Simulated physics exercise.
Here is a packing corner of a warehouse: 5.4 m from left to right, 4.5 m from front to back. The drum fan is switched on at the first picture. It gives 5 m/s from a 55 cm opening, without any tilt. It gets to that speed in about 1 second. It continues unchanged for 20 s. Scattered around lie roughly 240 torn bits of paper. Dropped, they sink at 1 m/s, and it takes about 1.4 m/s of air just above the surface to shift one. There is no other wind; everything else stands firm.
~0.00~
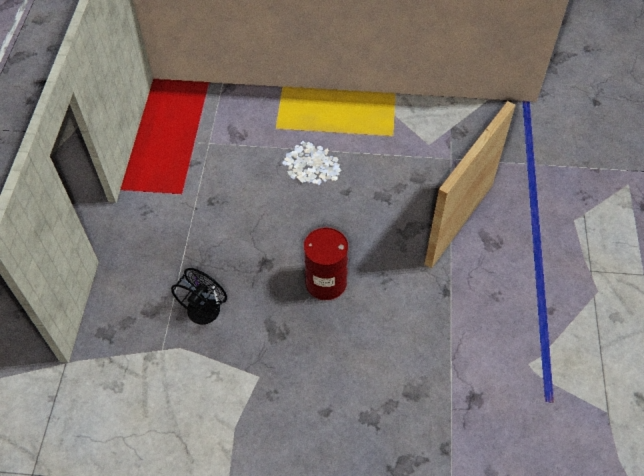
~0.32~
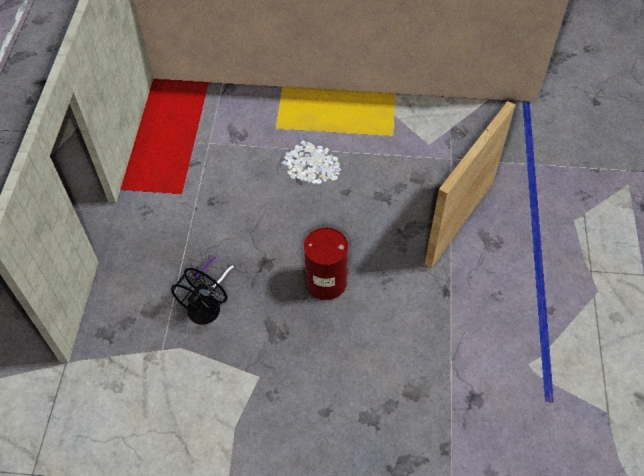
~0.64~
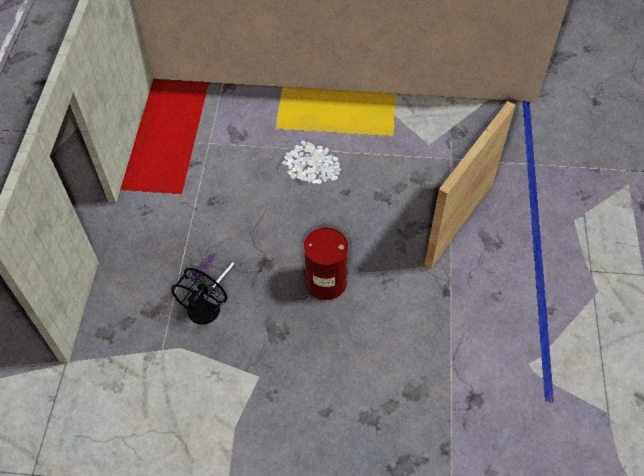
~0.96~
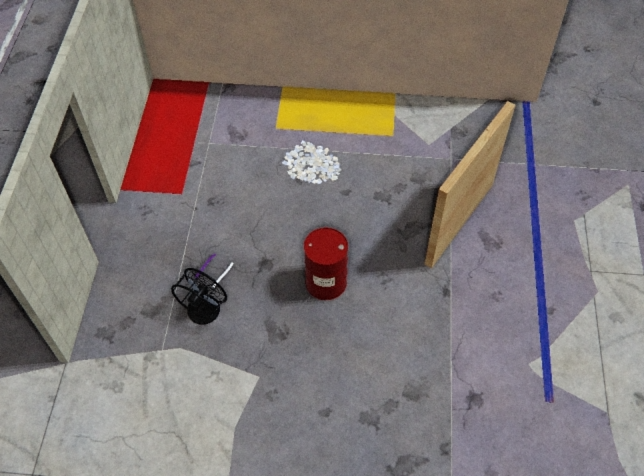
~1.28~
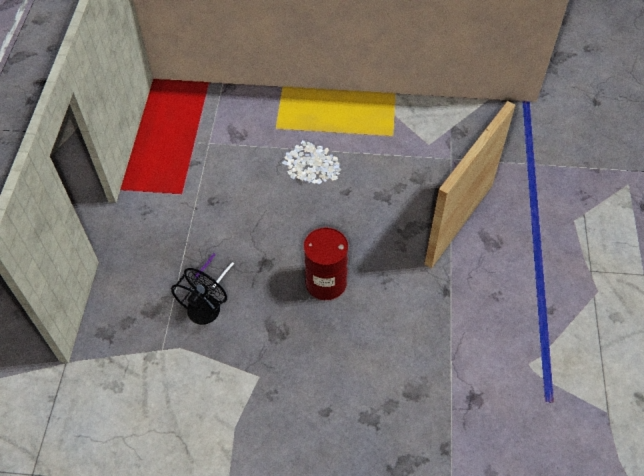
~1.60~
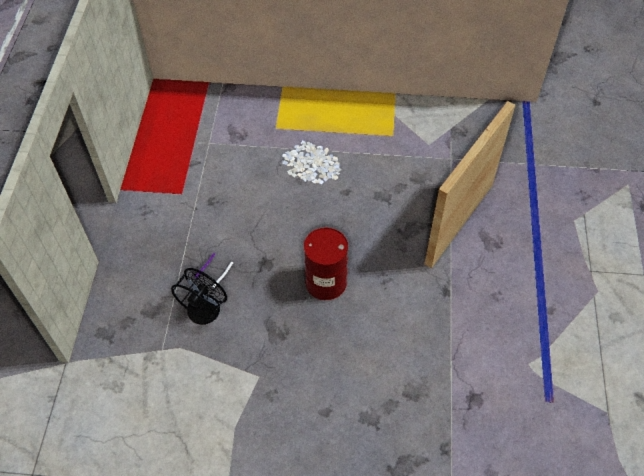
In a warehouse corner, a small black drum fan stands left of a red barrel, with a pile of white paper scraps lying behind them. Purple and white strips appear at the fan and shift slightly, while the scraps stay still at first; at the end, a few of them stir slightly.
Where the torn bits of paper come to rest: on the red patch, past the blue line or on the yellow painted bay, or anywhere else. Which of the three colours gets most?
The blue one gets the most.
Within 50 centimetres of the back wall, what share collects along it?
Around 15 in a hundred.
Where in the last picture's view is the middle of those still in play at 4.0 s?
Centre estimate: (448, 107) px.
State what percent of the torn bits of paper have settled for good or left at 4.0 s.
I reckon around 0 per cent.
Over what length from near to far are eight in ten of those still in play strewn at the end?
Spread: Approx. 1.2 m.
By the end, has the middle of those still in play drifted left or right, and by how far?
The middle moved leftwards, roughly 2.2 m.
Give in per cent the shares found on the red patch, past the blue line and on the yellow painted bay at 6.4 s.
15 % red, 70 % blue, 1 % yellow.
After 4.0 s, 100 % are on the move or not yet settled, 2 % are on the red patch, 7 % past the blue line and 15 % on the yellow painted bay; the middle of those still in play is near (448, 107).
After 6.4 s, 56 % are on the move or not yet settled, 17 % are on the red patch, 68 % past the blue line and 1 % on the yellow painted bay; the middle of those still in play is near (501, 114).
After 11.0 s, 36 % are on the move or not yet settled, 18 % are on the red patch, 75 % past the blue line and 0 % on the yellow painted bay; the middle of those still in play is near (439, 124).
After 20.0 s, at the end, 18 % are on the red patch, 76 % past the blue line and 0 % on the yellow painted bay; the middle of those still in play is near (160, 97).
